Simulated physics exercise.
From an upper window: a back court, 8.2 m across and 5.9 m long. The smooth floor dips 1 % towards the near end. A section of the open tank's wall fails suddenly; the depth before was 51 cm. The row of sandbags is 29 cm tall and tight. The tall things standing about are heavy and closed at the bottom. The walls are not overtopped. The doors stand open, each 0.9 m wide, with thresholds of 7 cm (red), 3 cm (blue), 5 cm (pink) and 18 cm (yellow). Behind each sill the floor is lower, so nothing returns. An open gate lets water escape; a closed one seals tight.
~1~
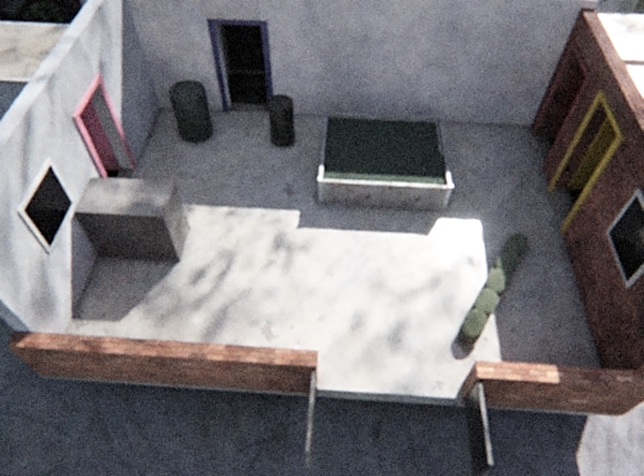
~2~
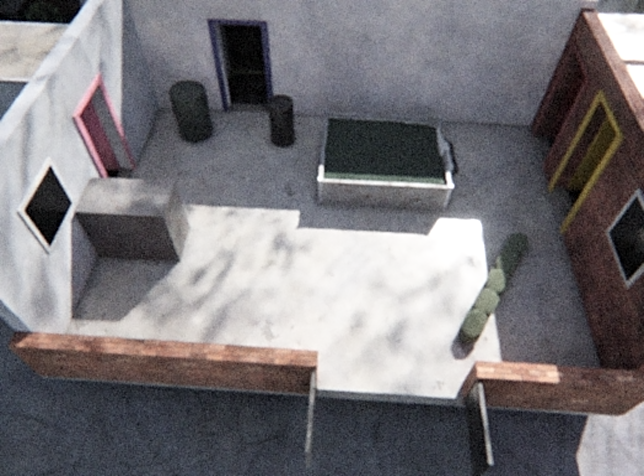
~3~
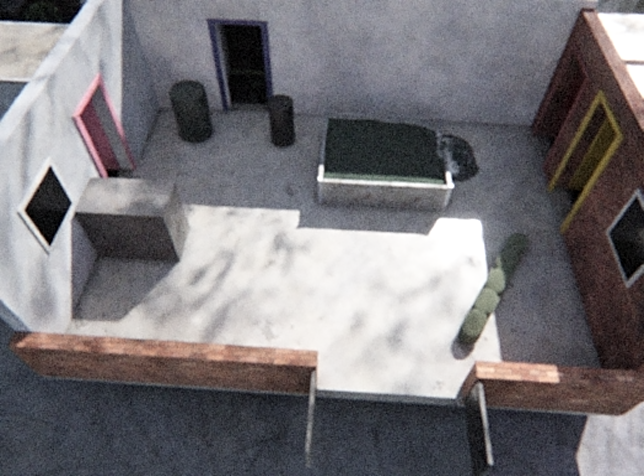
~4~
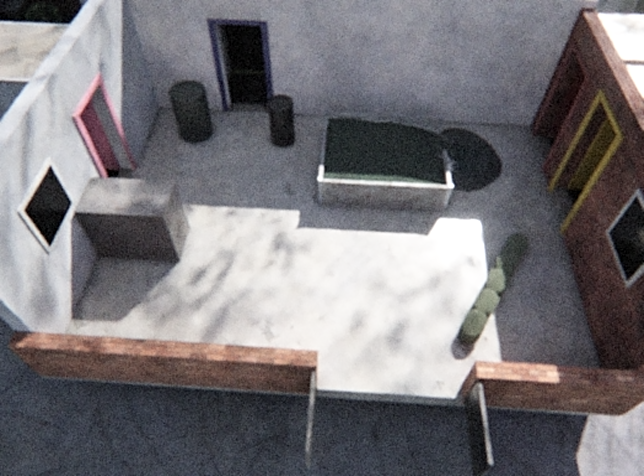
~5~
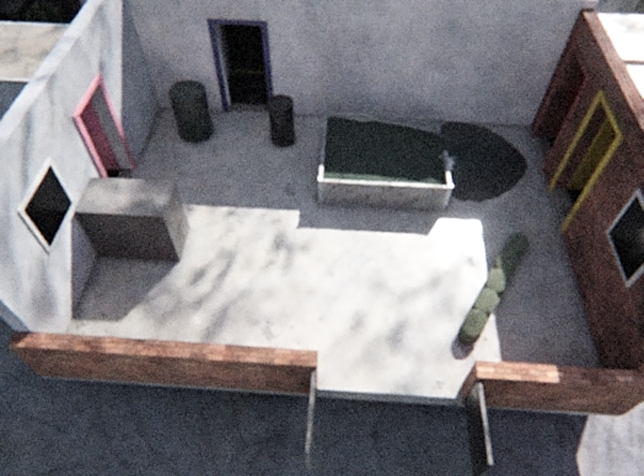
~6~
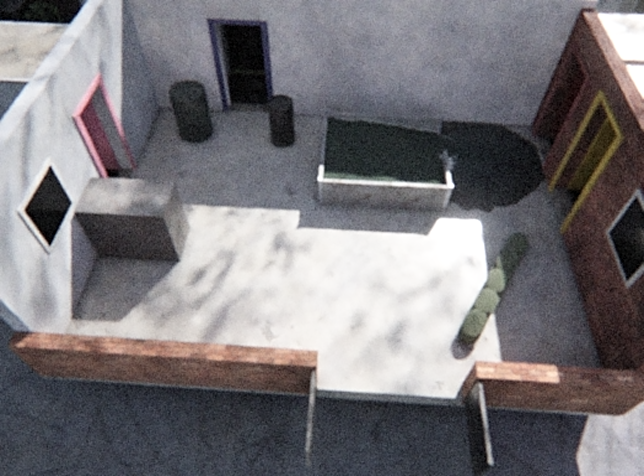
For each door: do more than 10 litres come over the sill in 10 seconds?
Within that time: At the red door it passes the limit; at the blue door it does not reach the limit; at the pink door it stays under the limit; at the yellow door it stays under the limit.
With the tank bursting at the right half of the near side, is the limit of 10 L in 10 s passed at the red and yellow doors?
Then: Red below, yellow under.
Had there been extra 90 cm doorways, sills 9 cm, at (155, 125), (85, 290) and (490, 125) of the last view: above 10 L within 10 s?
In that order: Not over, under, past it.
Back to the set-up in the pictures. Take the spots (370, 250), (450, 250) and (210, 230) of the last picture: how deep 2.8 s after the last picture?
About 0, 0 and 0 cm.
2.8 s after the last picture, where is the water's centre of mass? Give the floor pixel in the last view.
Near (432, 179).
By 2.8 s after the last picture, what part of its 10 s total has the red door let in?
About 60 per cent.
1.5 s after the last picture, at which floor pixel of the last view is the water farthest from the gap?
Near (581, 304).
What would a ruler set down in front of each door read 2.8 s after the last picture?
Depths in cm: Red 21, blue 0, pink 0, yellow 13.
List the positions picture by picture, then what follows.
The first picture shows still water, 51 cm deep, in the open tank at (384, 150).
In the second picture, water pours out at (438, 150) and has run 0.5 m, to a hidden place; typically 8 cm deep outside, 51 cm at the open tank's back.
In the third picture, water pours out at (438, 151) and has run 0.8 m, to (471, 173); typically 9 cm deep outside, 51 cm at the open tank's back.
In the fourth picture, the front is at (497, 168), 1.2 m from the gap at (437, 151); 1.5 m2 of floor is under water; 51 cm left at the back of the open tank.
In the fifth picture, the front is at (522, 161), 1.7 m from the gap at (437, 151); 2.4 m2 of floor is under water; 51 cm left at the back of the open tank.
In the sixth picture, the front is at (544, 175), 2.1 m from the gap at (438, 151); 3.5 m2 of floor is under water; 51 cm left at the back of the open tank.
Then, 0.7 s after the last picture water covers 10 % of the floor and is deepest (33 cm) near (530, 129); red door 15 cm at the sill, 42 L in, blue door not reached, pink door not reached, yellow door 12 cm at the sill, 0 L in.
Then, 1.5 s after the last picture water covers 15 % of the floor and is deepest (32 cm) near (541, 164); red door 29 cm at the sill, 133 L in, blue door not reached, pink door not reached, yellow door 14 cm at the sill, 0 L in.
Then, 2.8 s after the last picture water covers 20 % of the floor and is deepest (22 cm) near (541, 164); red door 21 cm at the sill, 272 L in, blue door not reached, pink door not reached, yellow door 13 cm at the sill, 0 L in.
Then, 5.3 s after the last picture water covers 40 % of the floor and is deepest (17 cm) near (541, 164); red door 16 cm at the sill, 398 L in, blue door not reached, pink door not reached, yellow door 10 cm at the sill, 0 L in.
Then, 9.3 s after the last picture water covers 65 % of the floor and is deepest (13 cm) near (593, 390); red door 10 cm at the sill, 458 L in, blue door 2 cm at the sill, 0 L in, pink door not reached, yellow door 7 cm at the sill, 0 L in.
